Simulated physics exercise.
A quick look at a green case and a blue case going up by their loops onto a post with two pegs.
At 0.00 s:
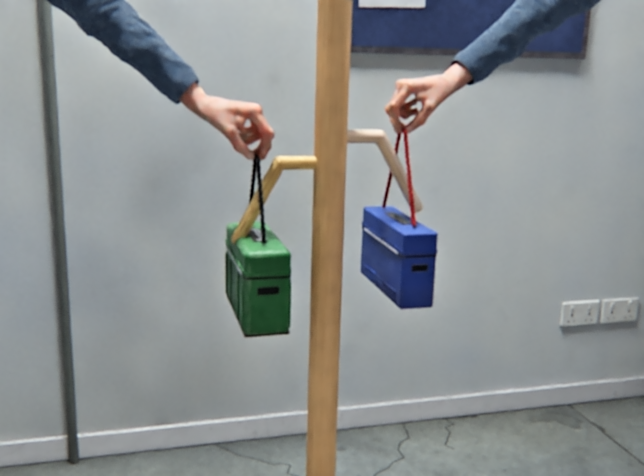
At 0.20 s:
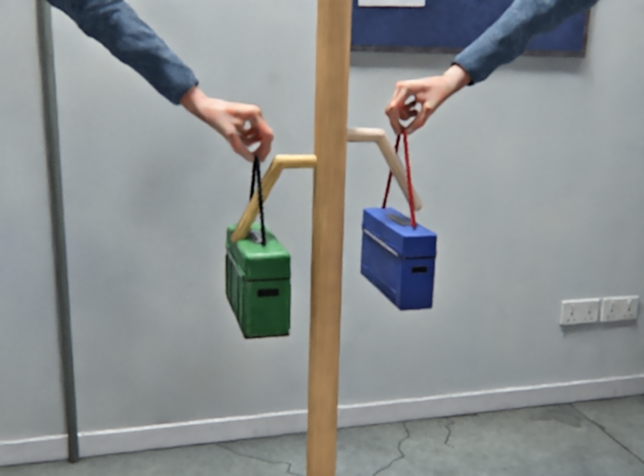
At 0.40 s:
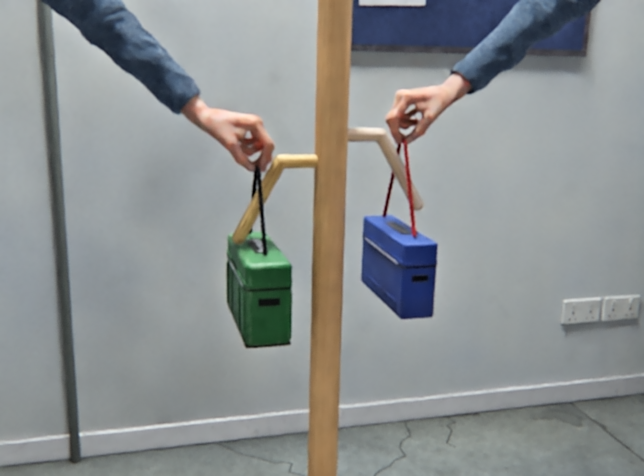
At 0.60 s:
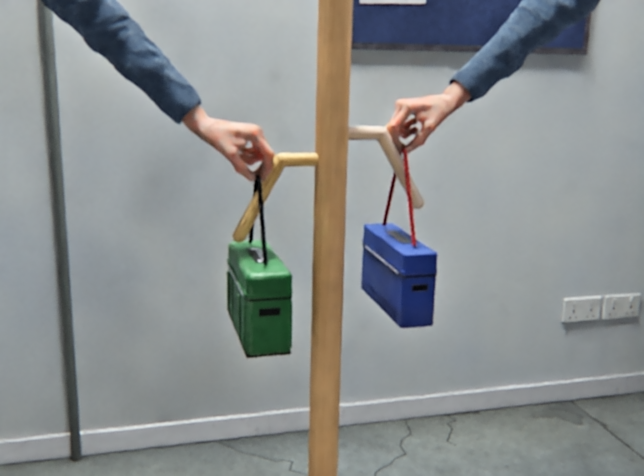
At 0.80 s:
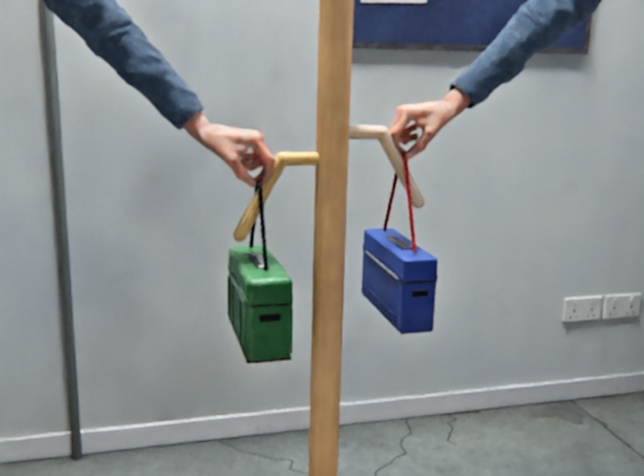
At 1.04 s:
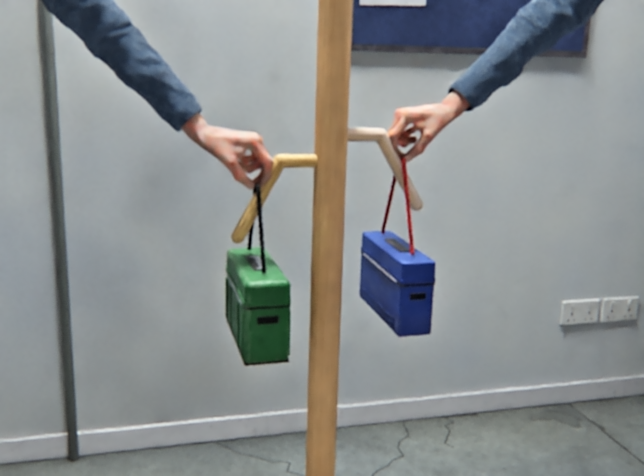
Against a pale grey wall with a cracked floor below, a wooden post is seen from the front by a still camera. Two hands in blue sleeves hold a green case by a dark loop on the left and a blue case by a red loop on the right, beside two downward-bent pegs. Both hands lower slightly, and the cases sink a short way together, staying upright.
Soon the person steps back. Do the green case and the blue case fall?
My prediction: Oh the green case will go down; oh the blue case will go down.
Around 1.42 s, green case on the floor; blue case on the floor.
Finally, green case on the floor; blue case on the floor. The green case slips off its peg and the blue case drops to the floor.
